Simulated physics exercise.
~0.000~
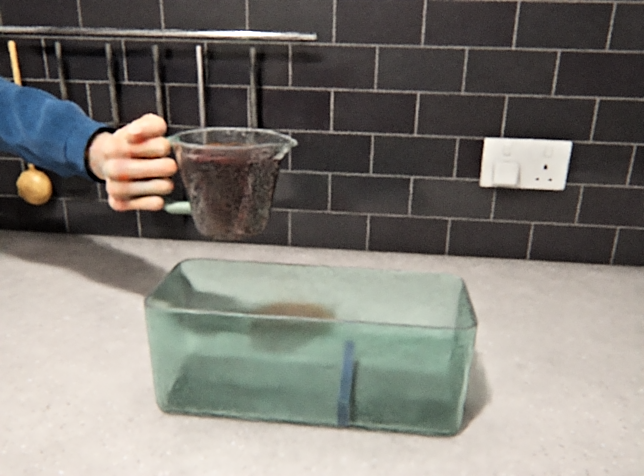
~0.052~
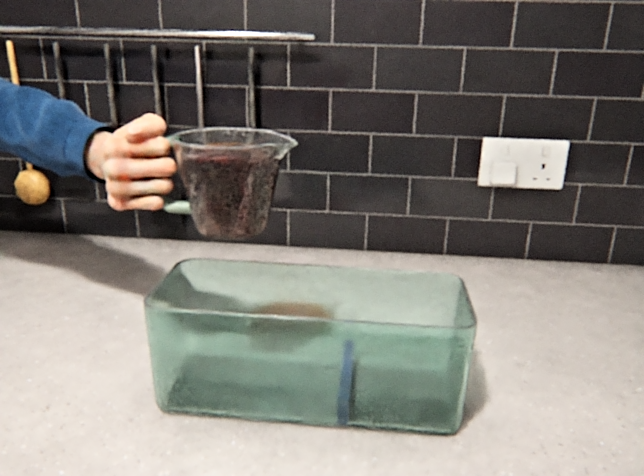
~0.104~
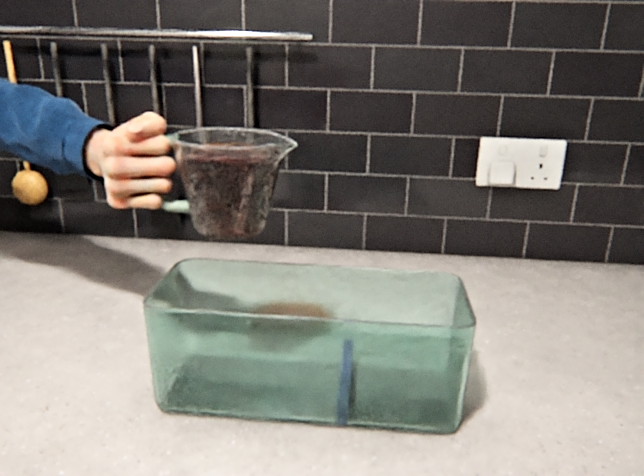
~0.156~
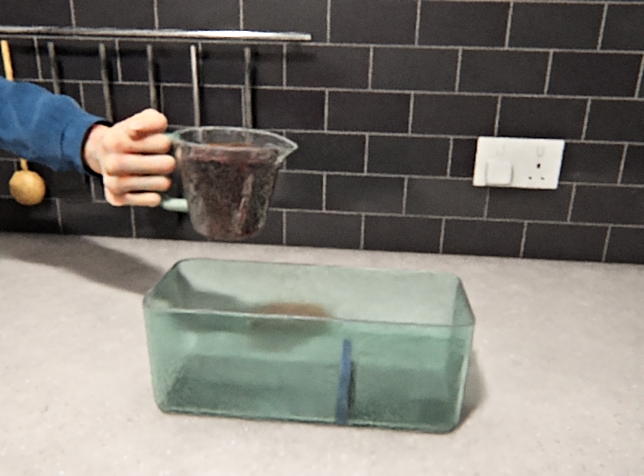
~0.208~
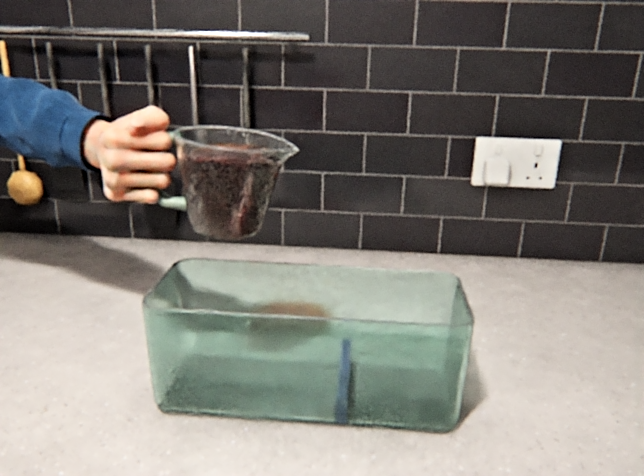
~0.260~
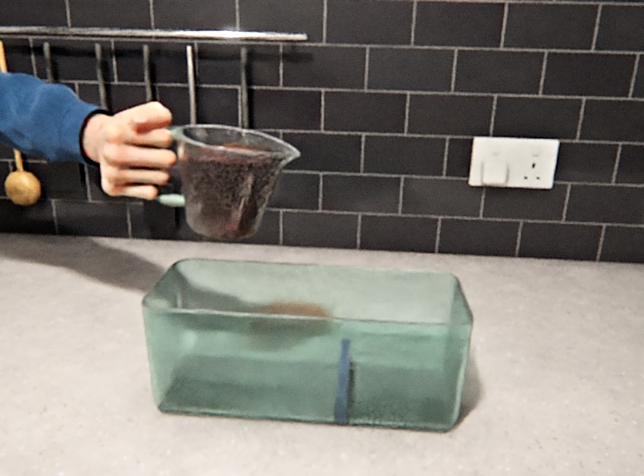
A hand in a blue sleeve held a clear measuring jug of dark liquid above a long greenish glass basin on the counter, keeping it nearly still before tilting it slightly to the right.
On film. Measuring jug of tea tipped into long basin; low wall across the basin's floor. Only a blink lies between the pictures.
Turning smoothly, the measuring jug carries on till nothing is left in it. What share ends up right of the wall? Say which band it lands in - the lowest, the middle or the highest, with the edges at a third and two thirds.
The middle band, a third to two thirds.
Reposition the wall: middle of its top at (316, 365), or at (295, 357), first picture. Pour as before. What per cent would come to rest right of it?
Roughly 90 % and then 95 %.
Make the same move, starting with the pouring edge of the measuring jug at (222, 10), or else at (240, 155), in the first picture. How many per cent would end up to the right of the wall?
First try: 10 percent; second try: 10 percent.
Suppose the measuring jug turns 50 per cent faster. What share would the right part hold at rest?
I'd say roughly 50 in every hundred ends up there.
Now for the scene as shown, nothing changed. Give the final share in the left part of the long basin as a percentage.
40 % or thereabouts.
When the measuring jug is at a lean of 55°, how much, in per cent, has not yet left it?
75 per cent, roughly.
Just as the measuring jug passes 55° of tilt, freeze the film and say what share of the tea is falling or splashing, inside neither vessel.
15 %.
A moment on, the measuring jug is tipped part way and 74 per cent is still to pour, 2 is left of the wall and 8 right of it.
Next, the measuring jug is tipped on its side and 19 per cent is still to pour, 16 is left of the wall and 51 right of it.
Then the measuring jug is tipped on its side and 1 per cent is still to pour, 38 is left of the wall and 61 right of it.
Later the measuring jug is tipped on its side and 0 per cent is still to pour, 40 is left of the wall and 60 right of it.
Finally, 39 per cent lies left of the wall, 60 right of it and 0 outside.
